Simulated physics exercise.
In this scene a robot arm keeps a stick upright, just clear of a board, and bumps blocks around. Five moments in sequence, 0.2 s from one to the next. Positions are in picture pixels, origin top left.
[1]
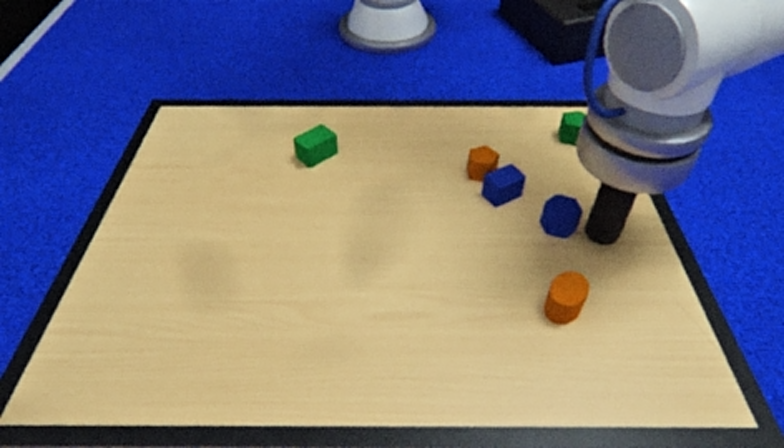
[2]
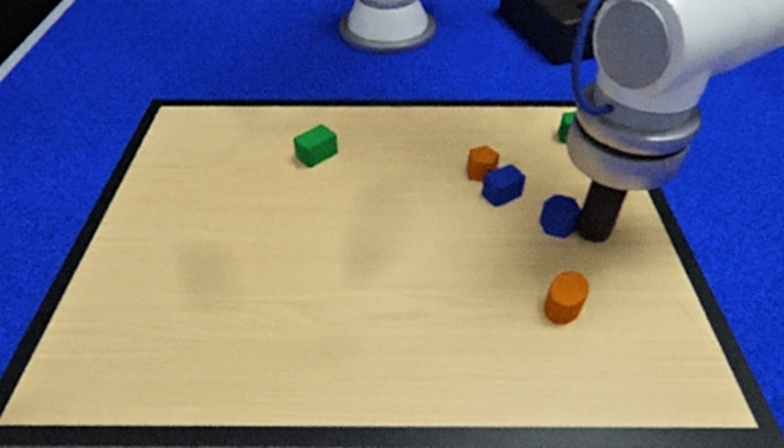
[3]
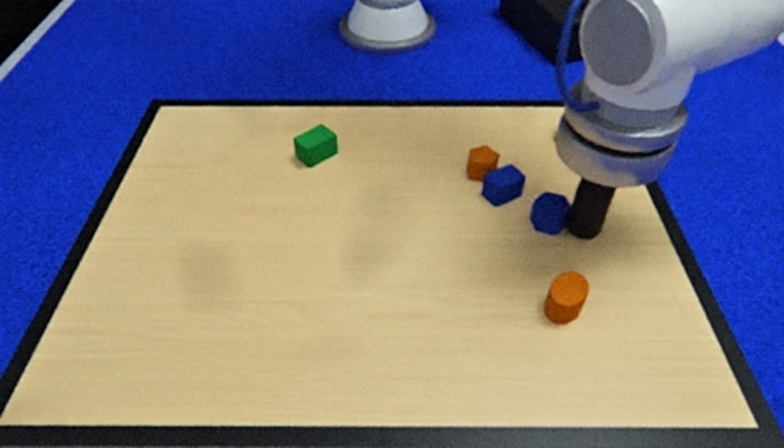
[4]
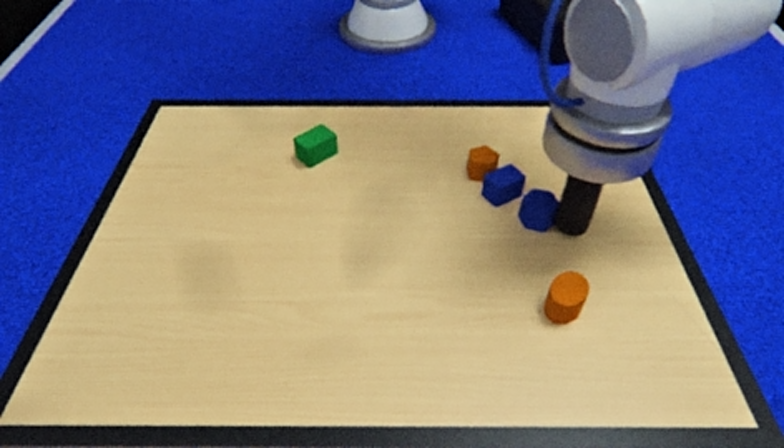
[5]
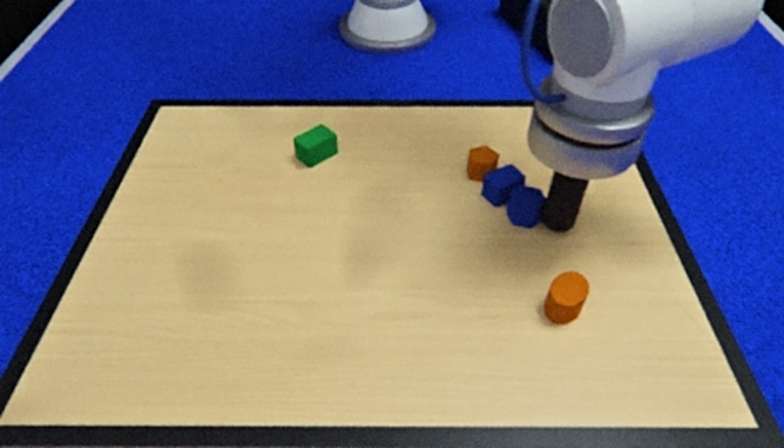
On a wooden board, a robot arm's black stick pushes a blue block left toward another blue block.
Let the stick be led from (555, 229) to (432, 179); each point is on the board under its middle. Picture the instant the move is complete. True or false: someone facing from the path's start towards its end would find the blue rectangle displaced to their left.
It is false.
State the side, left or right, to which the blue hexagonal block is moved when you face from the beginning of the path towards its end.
It is displaced to the left.
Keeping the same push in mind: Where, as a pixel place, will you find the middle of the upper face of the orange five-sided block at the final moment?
I'd guess (480, 141).
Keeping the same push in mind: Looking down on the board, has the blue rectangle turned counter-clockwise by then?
That would be a no.
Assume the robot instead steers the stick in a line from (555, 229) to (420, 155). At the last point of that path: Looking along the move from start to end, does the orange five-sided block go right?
That would be a yes.
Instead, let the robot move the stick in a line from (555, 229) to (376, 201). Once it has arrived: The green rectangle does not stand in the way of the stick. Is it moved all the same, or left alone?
If the stick follows that path, the green rectangle stays in its place.
The first path, step by step. One third of the way, stick at (513, 203); orange five-sided block at (482, 151); blue rectangle at (495, 168), turned 40° clockwise; blue hexagonal block at (483, 187), turned 35° anticlockwise.
Two thirds of the way, stick at (470, 187); orange five-sided block at (480, 142); blue rectangle at (482, 159), turned 55° clockwise; blue hexagonal block at (439, 179), turned 80° anticlockwise.
At the end, stick at (432, 172); orange five-sided block at (480, 141), turned 15° clockwise; blue rectangle at (481, 158), turned 60° clockwise; blue hexagonal block at (414, 176), turned 150° anticlockwise.
